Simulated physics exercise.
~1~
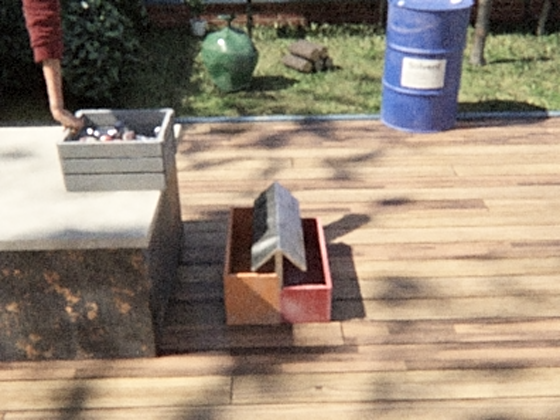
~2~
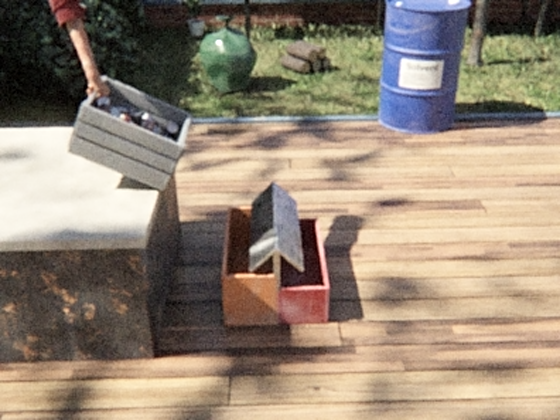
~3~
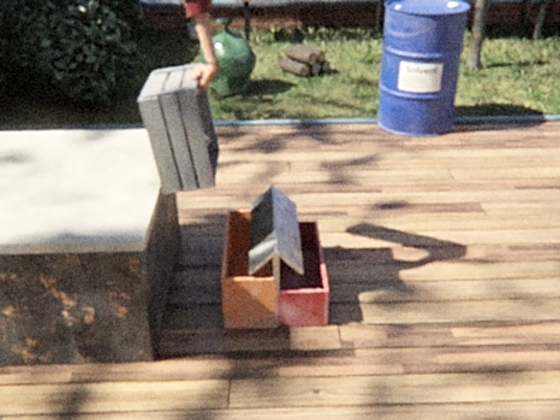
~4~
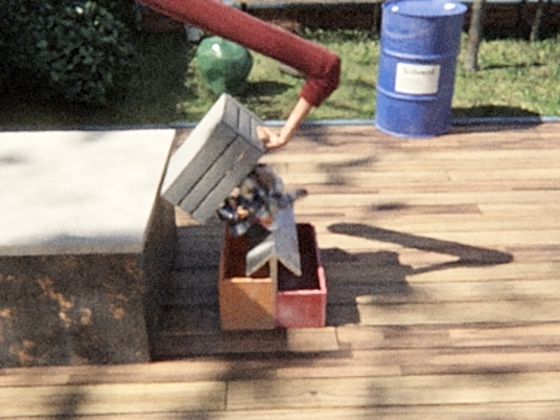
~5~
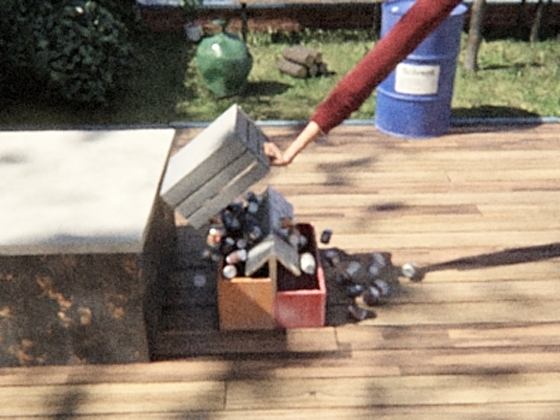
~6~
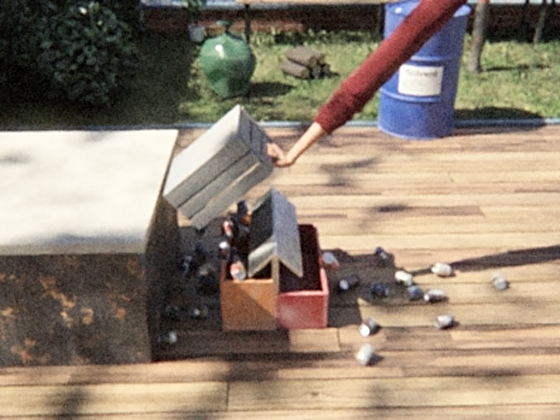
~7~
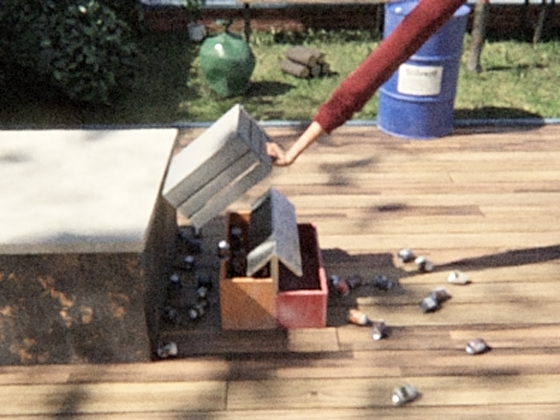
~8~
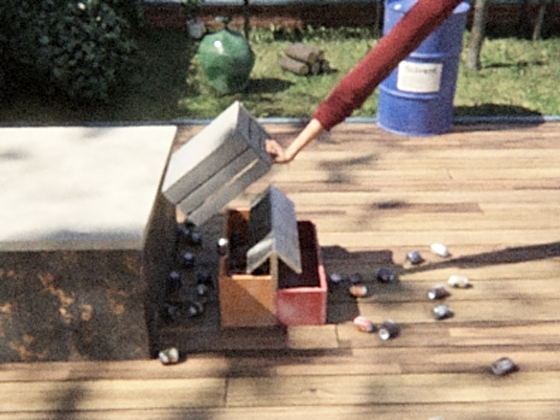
A grey crate tips off a bench, spilling small cans into two boxes and across the decking.
